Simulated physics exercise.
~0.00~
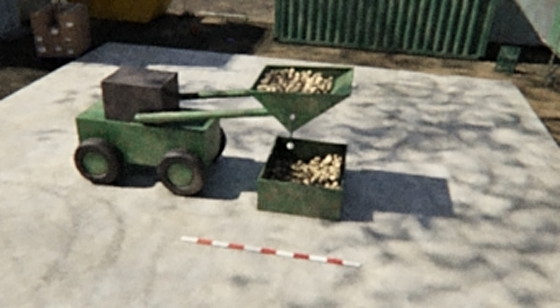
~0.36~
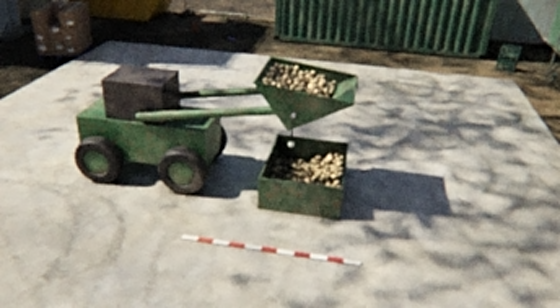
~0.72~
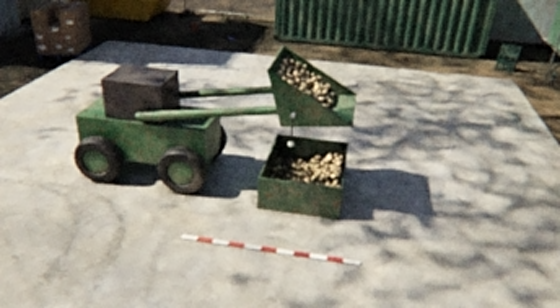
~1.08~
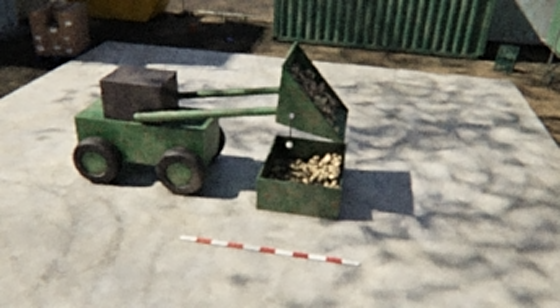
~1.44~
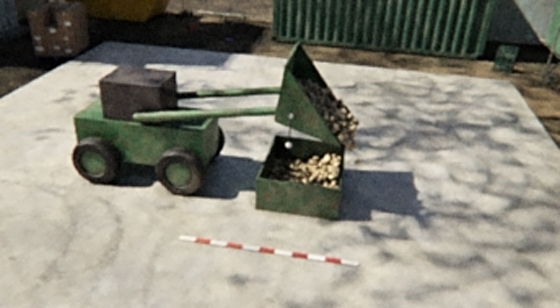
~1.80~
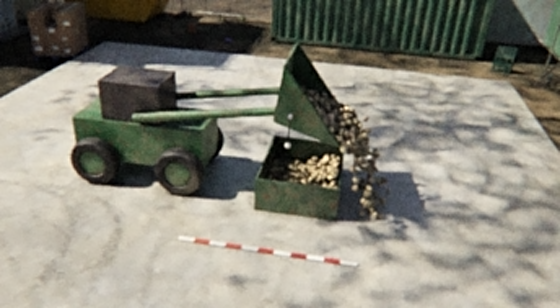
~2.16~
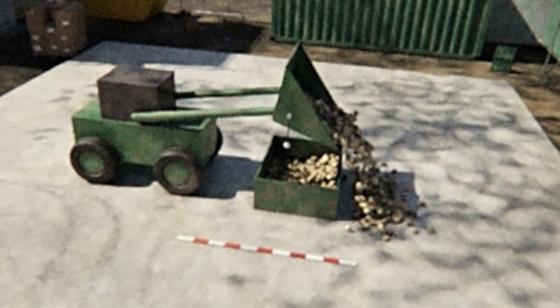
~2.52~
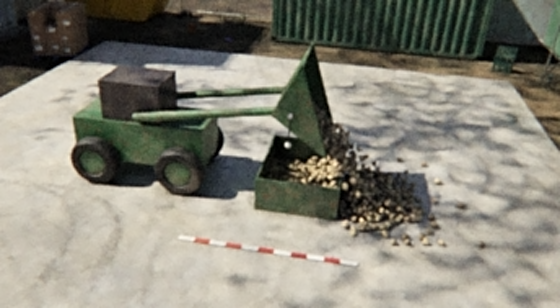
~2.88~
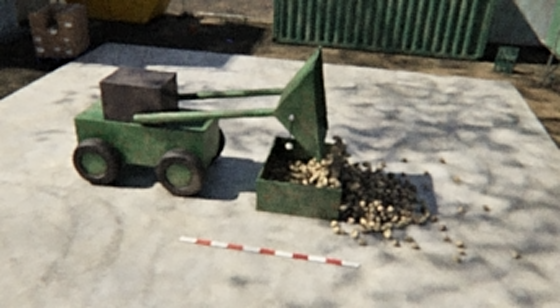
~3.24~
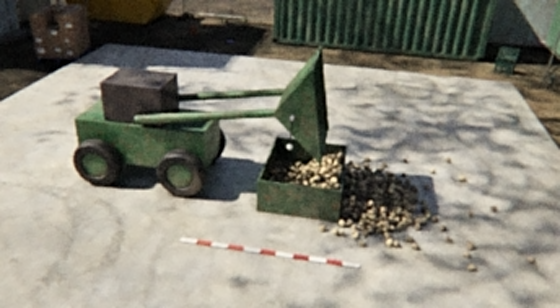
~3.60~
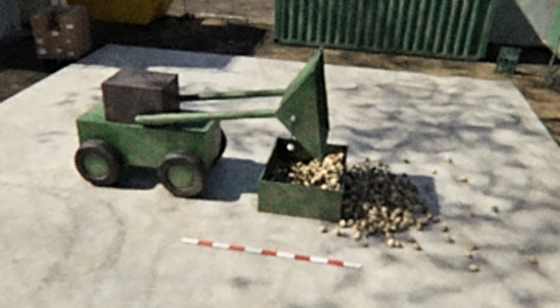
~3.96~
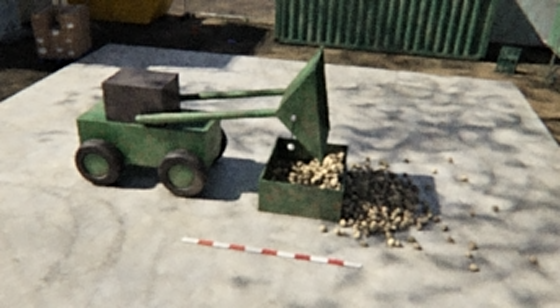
The clip opens on a small green loader standing on a pale concrete slab, its raised bucket full of stones above a green bin that already holds a loose load. The bucket tips forward to the right, and for a moment the stones stay inside. Then they begin to slide over the front lip, pouring mostly past the right side of the bin. The bucket tilts more steeply and the rest tumble out, some landing in the bin. At the end the bucket hangs steeply tipped and still, with a wide heap of stones spread beside the fuller bin.
